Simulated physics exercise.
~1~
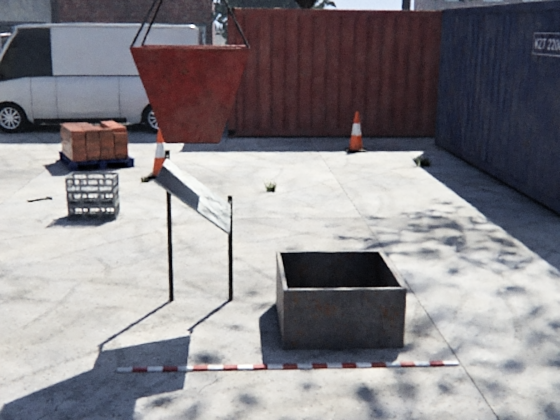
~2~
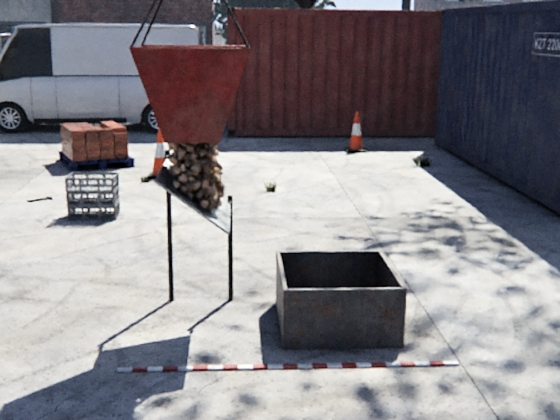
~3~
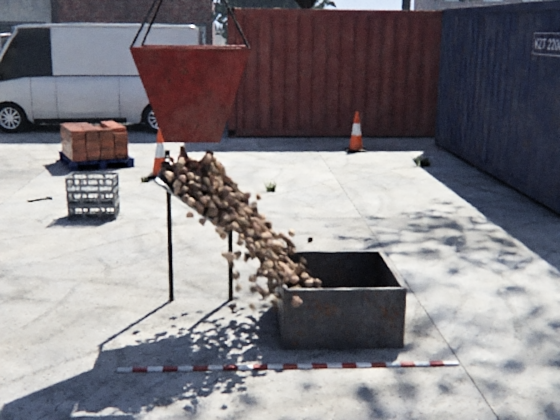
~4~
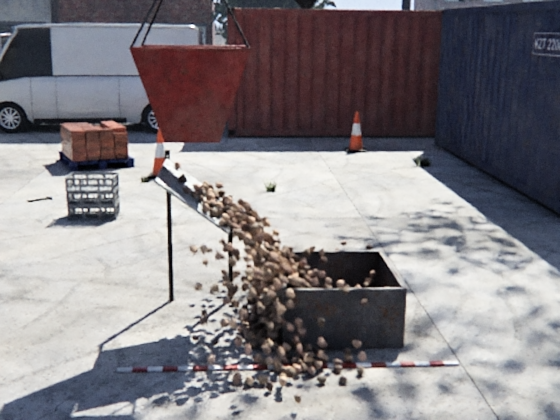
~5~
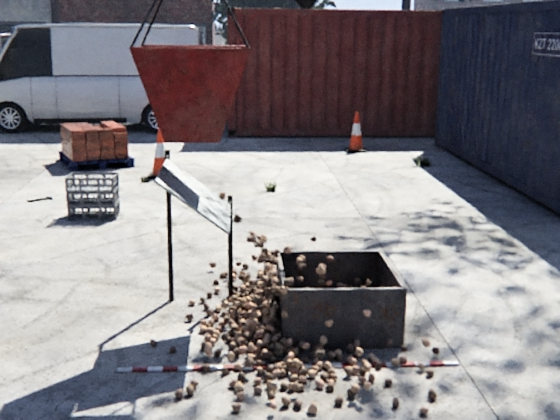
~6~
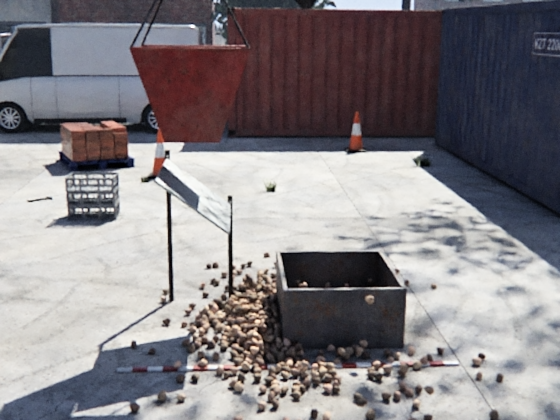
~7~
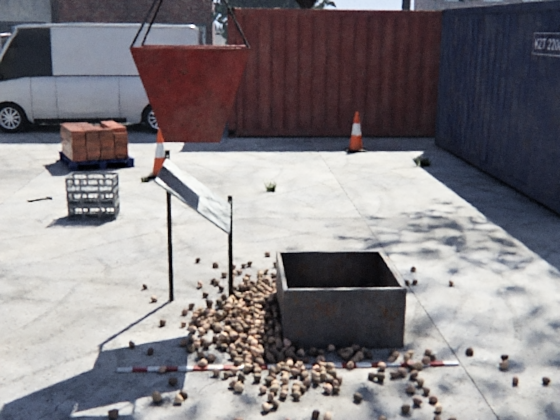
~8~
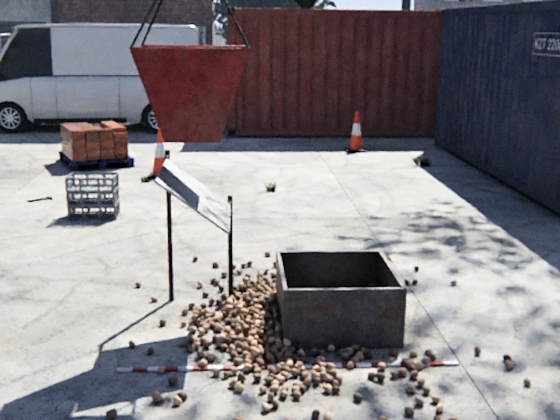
A sunlit concrete yard is seen from a fixed, slightly raised view, with a white van and rust-red container behind and a blue container at right. A red skip hangs at upper left above a sloping steel plate on thin legs, with an open grey bin to its right and a red-and-white staff in front. Round brownish stones drop from the skip onto the plate, then slide down rightward. Some enter the bin, but many spill before it and scatter across the ground. The stones settle, heaped mostly left of the bin, with strays in front and to the right.
